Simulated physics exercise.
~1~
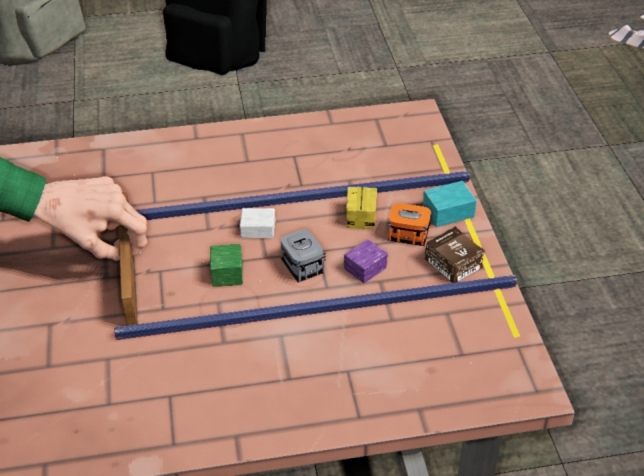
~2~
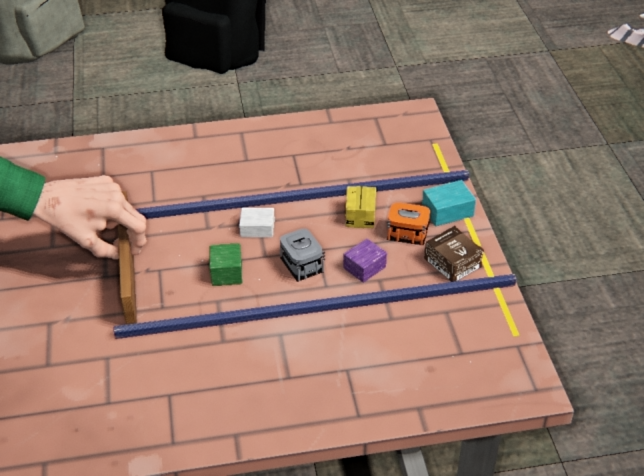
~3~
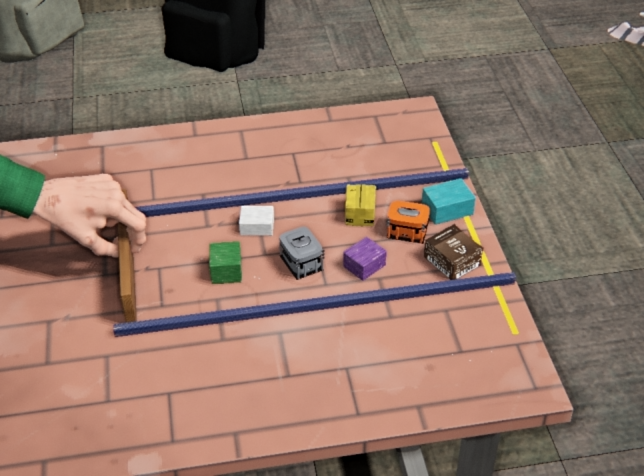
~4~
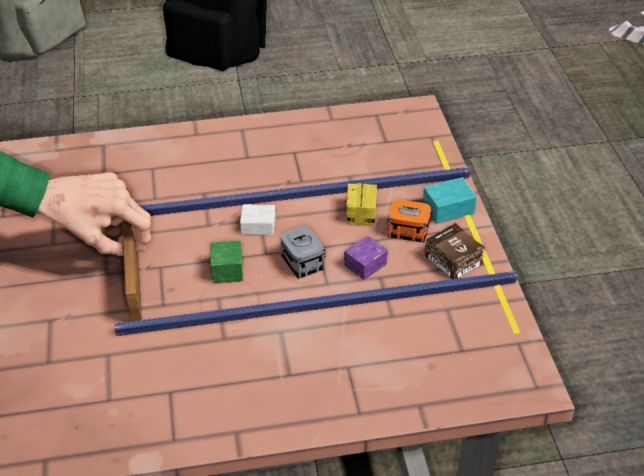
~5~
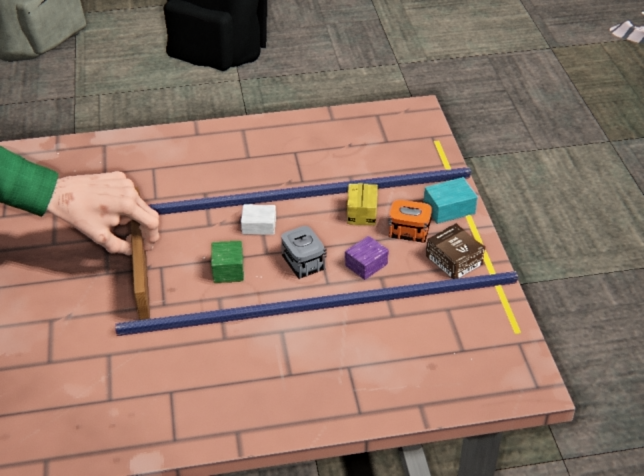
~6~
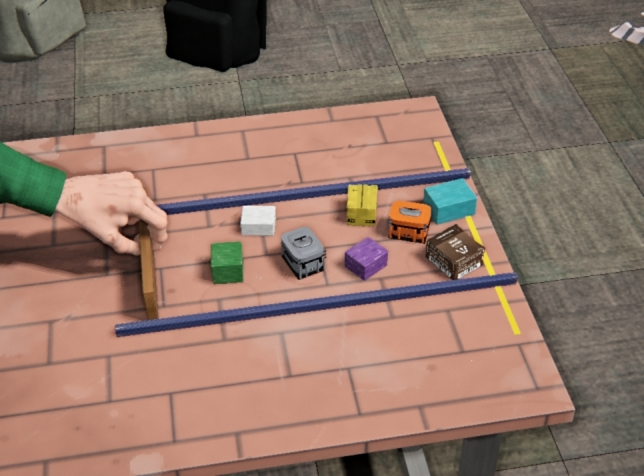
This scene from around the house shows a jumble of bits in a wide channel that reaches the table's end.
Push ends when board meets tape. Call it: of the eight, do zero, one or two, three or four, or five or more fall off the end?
Five or more fall off.
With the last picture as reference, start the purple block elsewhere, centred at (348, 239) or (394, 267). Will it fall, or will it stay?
At the first place it goes off the edge, and at the second it rests in place.
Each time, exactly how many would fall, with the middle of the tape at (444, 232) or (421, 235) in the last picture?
In the first try the count is 3, and in the second it is 2.
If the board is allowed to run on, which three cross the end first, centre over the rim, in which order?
The brown box, the turquoise block, the purple block.
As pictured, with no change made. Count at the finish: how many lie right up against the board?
Contact count: 2.
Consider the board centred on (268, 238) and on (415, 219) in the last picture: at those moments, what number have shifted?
It comes to 3 for the first spot, 8 for the other.
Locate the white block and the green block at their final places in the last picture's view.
Okay, so first (475, 191), and next (493, 230).
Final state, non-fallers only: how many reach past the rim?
Expected count: 2.
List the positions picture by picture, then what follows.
Turquoise block (449, 204); brown box (455, 255); orange case (409, 224); board (127, 258); tape (472, 231), in the first frame.
Brown box (454, 254); board (127, 257), in the second frame.
Orange case (408, 222); white block (257, 221), in the third frame.
Turquoise block (450, 201); yellow box (362, 204), in the fourth frame.
Brown box (455, 251); green block (228, 262), in the fifth frame.
Turquoise block (450, 201); brown box (455, 252); orange case (410, 222); board (148, 252); tape (473, 228), in the sixth frame.
Soon after, none off yet; turquoise block at rest near (450, 201); brown box at rest near (455, 252); orange case at rest near (410, 222).
After that, none off yet; turquoise block at rest near (450, 201); brown box displaced a little near (469, 253); orange case moving near (414, 221).
And then, one off so far; turquoise block tilting well over near (500, 201); brown box on its way down near (541, 357); orange case displaced about its own width near (464, 213).
In the end, the number that fall off is five or more; gone, grey case, purple block, yellow box, orange case, brown box and turquoise block.
